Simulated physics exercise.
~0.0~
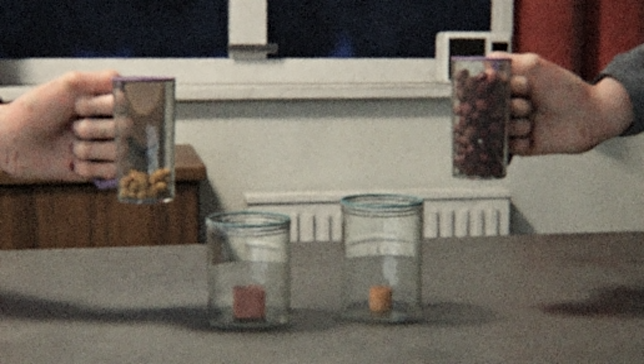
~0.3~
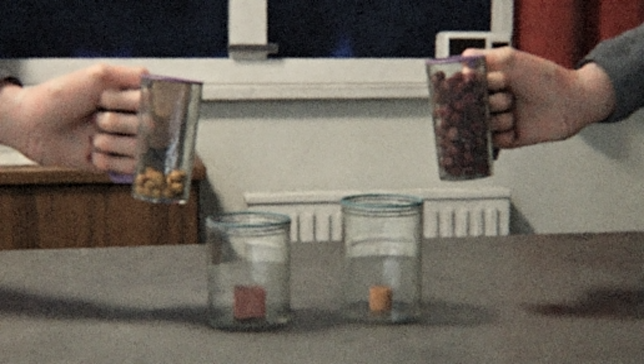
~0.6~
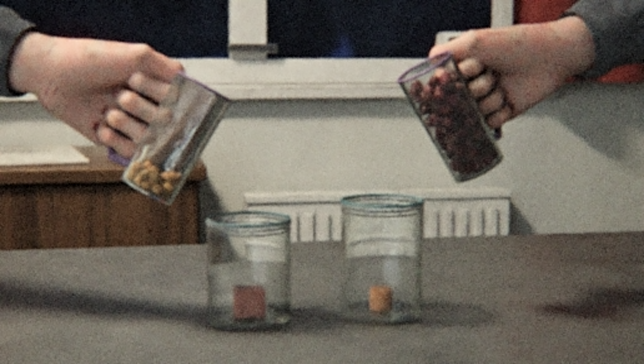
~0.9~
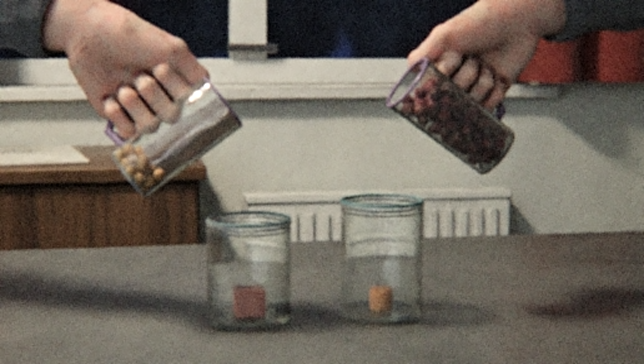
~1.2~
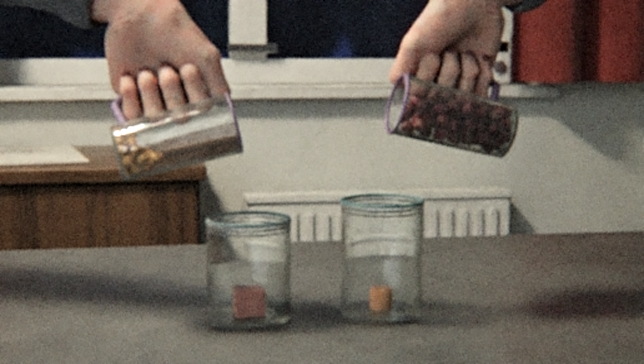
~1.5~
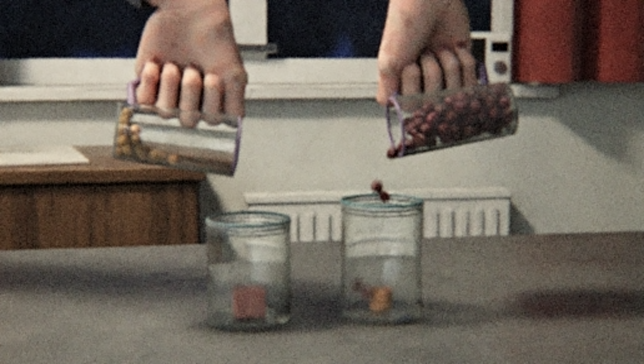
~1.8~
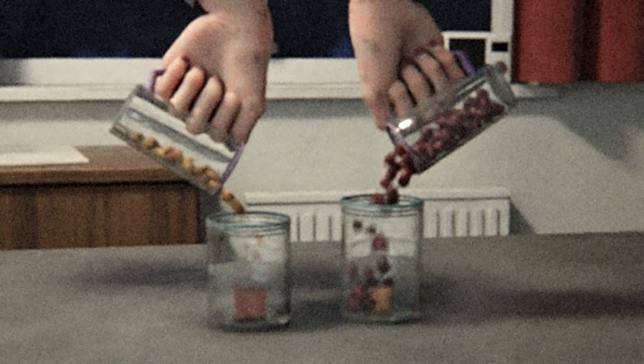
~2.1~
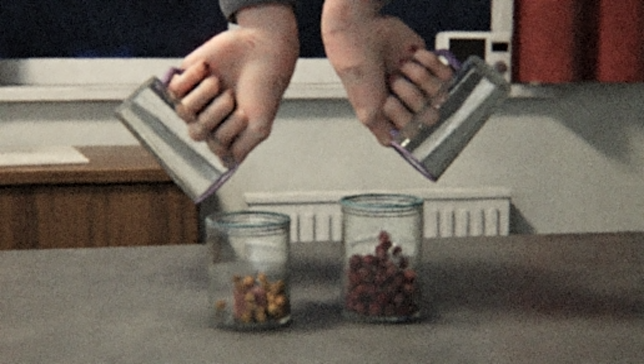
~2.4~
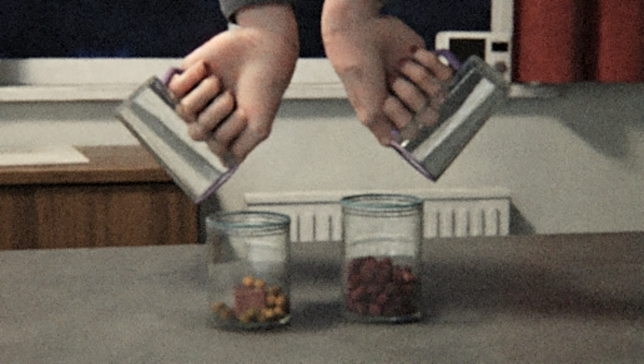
On a grey tabletop in a room with a dark window, a radiator and a red curtain, seen from the front by a still camera, two clear jars stand side by side, the left holding a reddish cube and the right an orange one. Above them, two hands hold clear cups, the left with a few yellow-brown pieces, the right full of dark red ones. Both hands tip the cups inward. The red pieces begin falling first, then the yellowish ones follow. Both cups empty, leaving the left cube still showing and the right cube covered.
